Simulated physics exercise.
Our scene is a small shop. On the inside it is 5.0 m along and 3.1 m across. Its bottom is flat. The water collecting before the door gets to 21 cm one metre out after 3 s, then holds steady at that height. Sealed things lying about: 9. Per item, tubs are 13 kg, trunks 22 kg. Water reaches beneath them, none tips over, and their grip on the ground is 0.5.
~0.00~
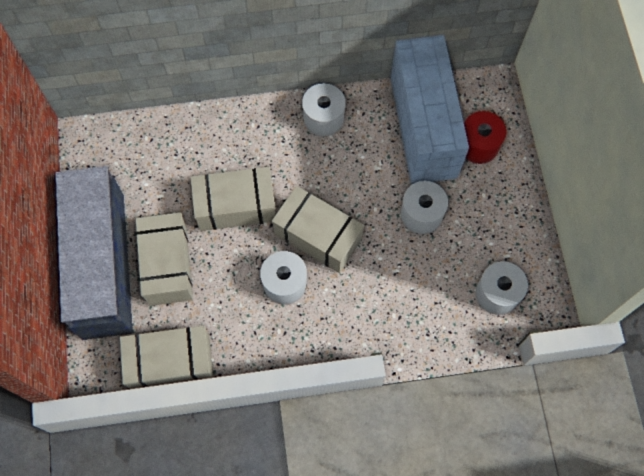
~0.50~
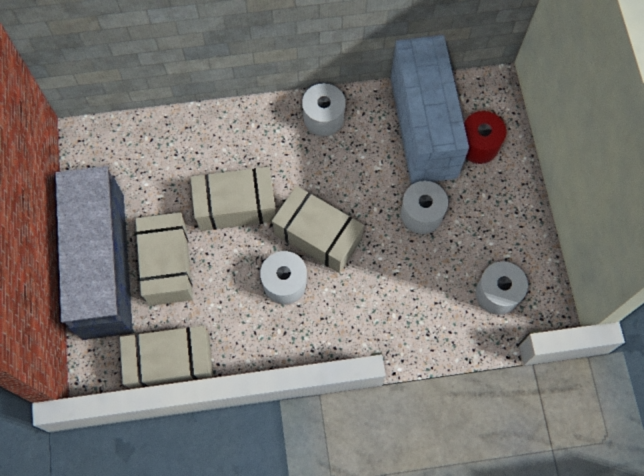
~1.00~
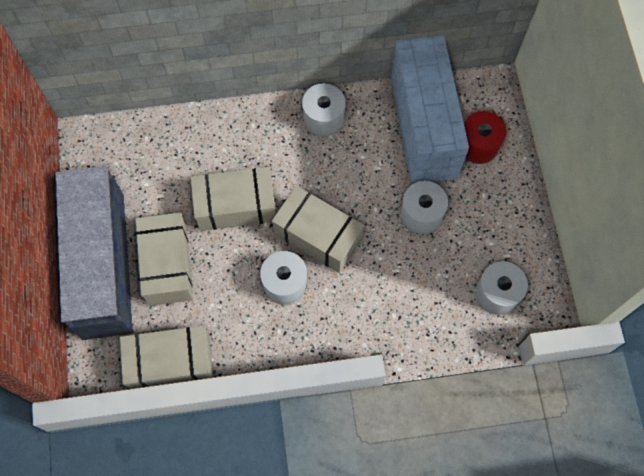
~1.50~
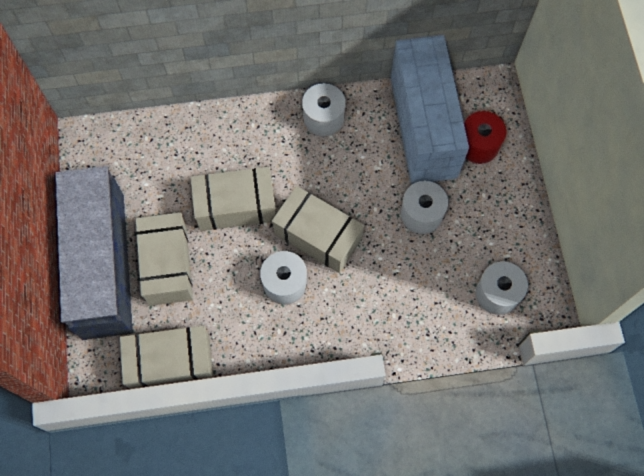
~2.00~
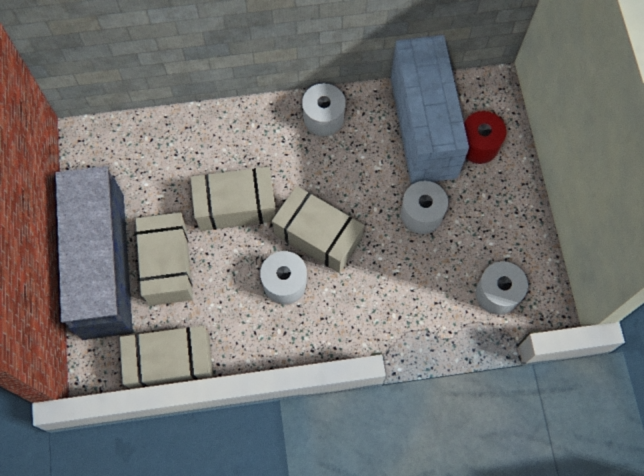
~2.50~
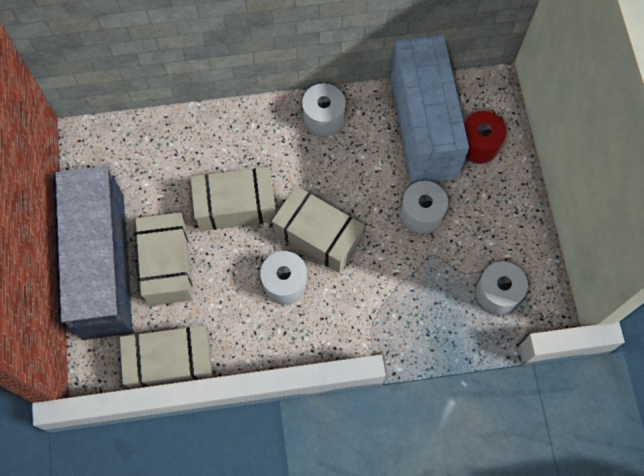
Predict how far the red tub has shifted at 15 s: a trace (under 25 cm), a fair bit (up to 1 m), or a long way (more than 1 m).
A trace.
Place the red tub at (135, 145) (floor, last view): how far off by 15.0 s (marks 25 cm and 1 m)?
So it budges only slightly.
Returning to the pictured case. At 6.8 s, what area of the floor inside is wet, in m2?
Close to 12 m2, I'd say.
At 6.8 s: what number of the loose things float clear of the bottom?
Then: 2.
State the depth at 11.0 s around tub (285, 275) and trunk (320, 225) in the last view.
Close to 4 and 18 centimetres.
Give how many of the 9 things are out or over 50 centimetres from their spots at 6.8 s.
4 of them.
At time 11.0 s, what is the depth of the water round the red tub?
14 cm, roughly.
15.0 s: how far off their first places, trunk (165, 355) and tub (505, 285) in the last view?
200 cm, 40 cm.
After 3.5 s the red tub is near (485, 130), 0.0 m from its start, aground; 0 afloat.
After 6.8 s the red tub is near (487, 64), 0.7 m from its start, afloat; 2 afloat.
After 11.0 s the red tub is near (522, 126), 0.4 m from its start, afloat; 8 afloat.
After 15.0 s the red tub is near (487, 133), 0.1 m from its start, afloat; 9 afloat.
